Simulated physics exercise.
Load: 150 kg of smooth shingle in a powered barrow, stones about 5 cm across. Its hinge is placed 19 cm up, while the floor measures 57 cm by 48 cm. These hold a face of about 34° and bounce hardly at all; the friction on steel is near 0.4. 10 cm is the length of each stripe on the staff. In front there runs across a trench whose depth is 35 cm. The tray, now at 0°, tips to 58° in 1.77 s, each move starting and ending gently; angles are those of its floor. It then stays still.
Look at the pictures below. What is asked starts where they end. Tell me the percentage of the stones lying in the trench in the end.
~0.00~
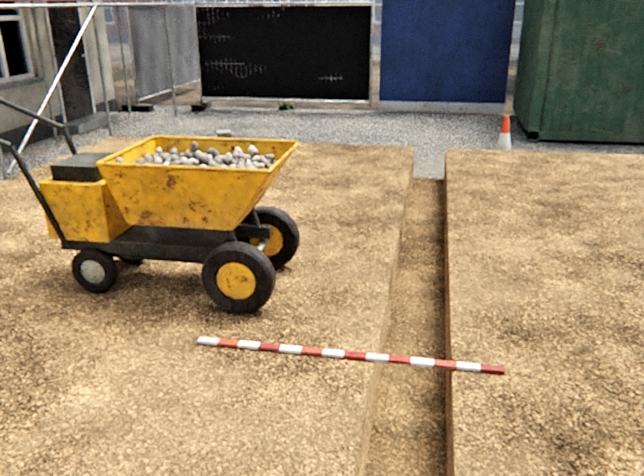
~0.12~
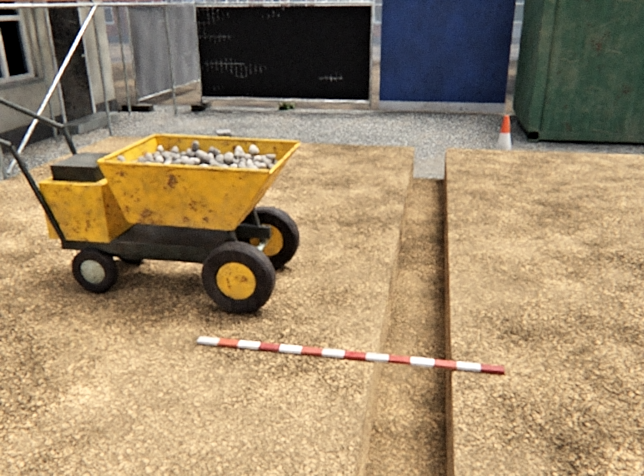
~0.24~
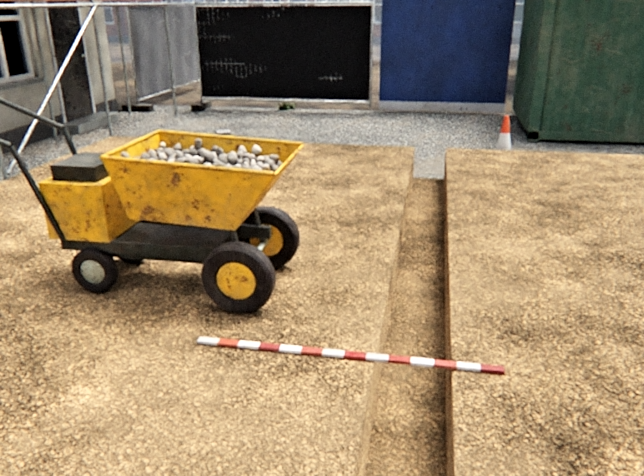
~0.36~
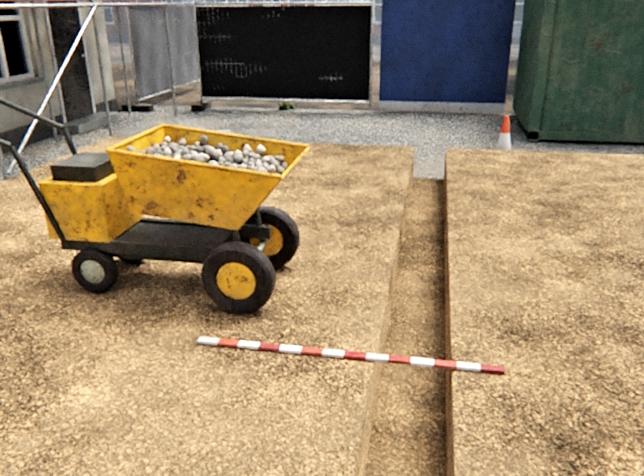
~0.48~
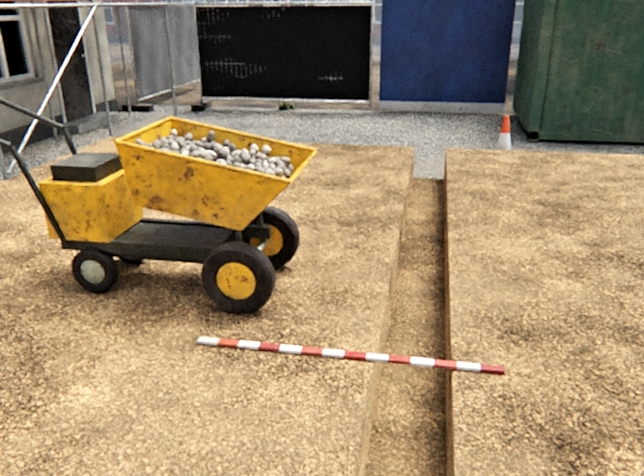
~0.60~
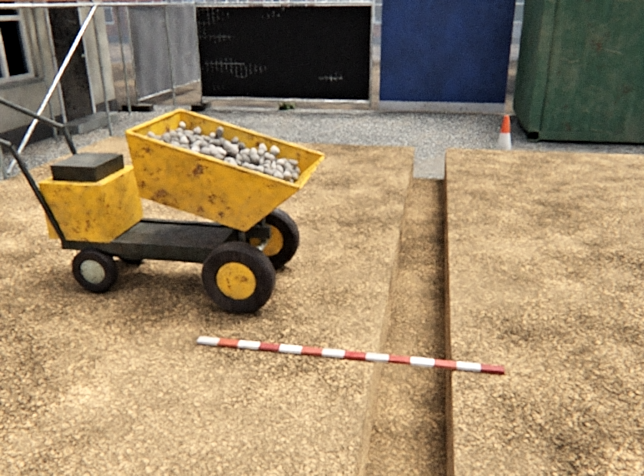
Close to 55 %.
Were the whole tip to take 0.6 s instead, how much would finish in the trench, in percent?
In that case some 55 per cent.
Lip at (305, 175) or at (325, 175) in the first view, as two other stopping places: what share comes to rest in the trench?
Result: Close to 60 then close to 50 per cent.
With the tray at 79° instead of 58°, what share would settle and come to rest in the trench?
Share in trench: Approx. 90%.
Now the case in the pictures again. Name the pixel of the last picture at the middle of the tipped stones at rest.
Somewhere around (411, 343) in the last picture.
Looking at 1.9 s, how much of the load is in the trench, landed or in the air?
Some 10 per cent.
After 1.3 s the floor is at 49°; 100 % in the tray; the foremost stones are at (351, 214).
After 1.9 s the floor is at 58°; 82 % in the tray, 6 % short of the trench, 12 % in the trench; the foremost stones are at (443, 346).
After 2.2 s the floor is at 58°; 63 % in the tray, 7 % short of the trench, 30 % in the trench; the foremost stones are at (450, 328).
After 4.2 s the floor is at 58°; 35 % in the tray, 10 % short of the trench, 55 % in the trench; the foremost stones are at (451, 337).
